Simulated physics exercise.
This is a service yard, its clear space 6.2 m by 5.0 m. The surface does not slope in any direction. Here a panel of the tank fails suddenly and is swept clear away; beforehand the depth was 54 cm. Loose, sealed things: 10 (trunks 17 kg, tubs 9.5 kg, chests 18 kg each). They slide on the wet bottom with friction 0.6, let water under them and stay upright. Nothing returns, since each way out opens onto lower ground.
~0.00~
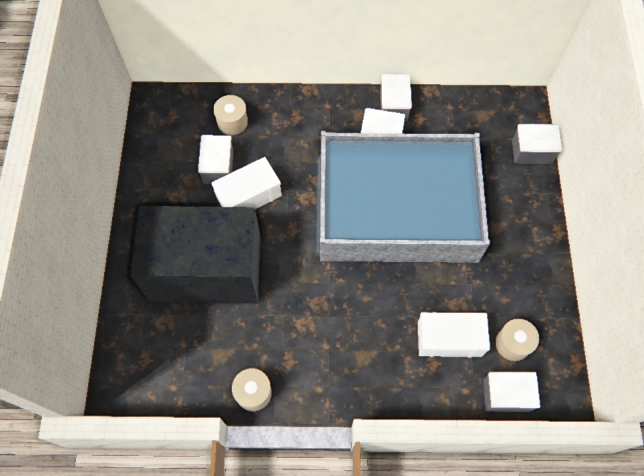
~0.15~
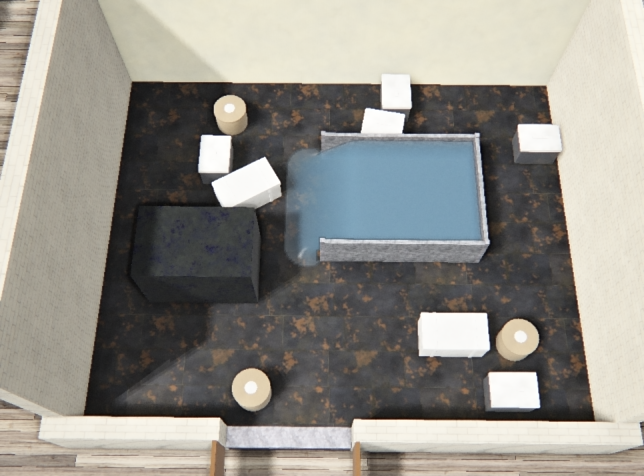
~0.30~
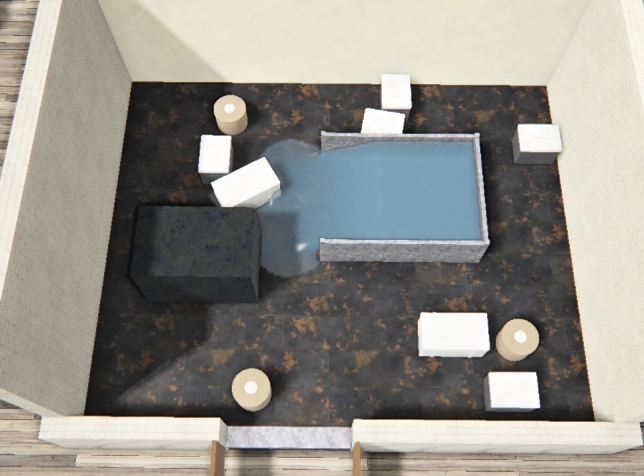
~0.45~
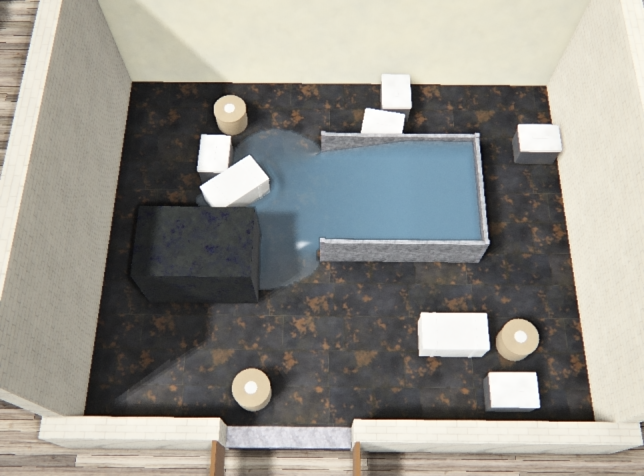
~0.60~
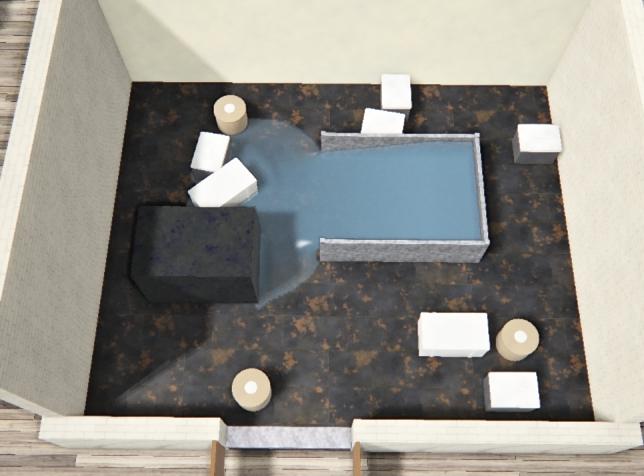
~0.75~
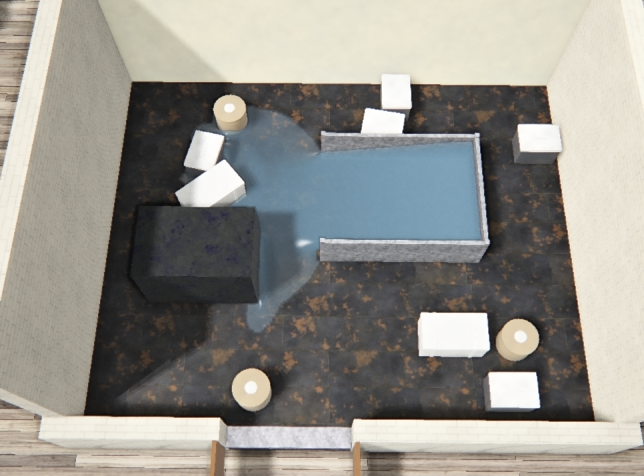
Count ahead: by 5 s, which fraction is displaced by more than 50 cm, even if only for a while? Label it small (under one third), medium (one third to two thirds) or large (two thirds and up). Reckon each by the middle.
Medium.
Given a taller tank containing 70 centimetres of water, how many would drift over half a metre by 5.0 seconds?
That would make 6 of them.
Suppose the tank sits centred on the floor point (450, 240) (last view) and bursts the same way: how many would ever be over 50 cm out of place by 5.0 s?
4.
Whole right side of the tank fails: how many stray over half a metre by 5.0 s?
The count would be 8.
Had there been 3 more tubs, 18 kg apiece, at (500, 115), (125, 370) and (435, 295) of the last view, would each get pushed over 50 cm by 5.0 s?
One after another they come out inside the limit, above it, inside the limit.
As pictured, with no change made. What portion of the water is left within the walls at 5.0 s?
Around 94 per cent of the water is still in there.
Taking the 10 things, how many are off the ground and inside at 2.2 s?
3 of them.
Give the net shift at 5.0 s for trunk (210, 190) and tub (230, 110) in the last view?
Net shifts, in order: 100 cm and 200 cm.
After 1.1 s 2 of 10 are over 50 cm from their spots; 0 afloat.
After 2.2 s 3 of 10 are over 50 cm from their spots; 3 afloat.
After 3.5 s 2 of 10 are over 50 cm from their spots; 3 afloat.
After 5.0 s 5 of 10 are over 50 cm from their spots, and 5 have been at some point; 3 afloat.
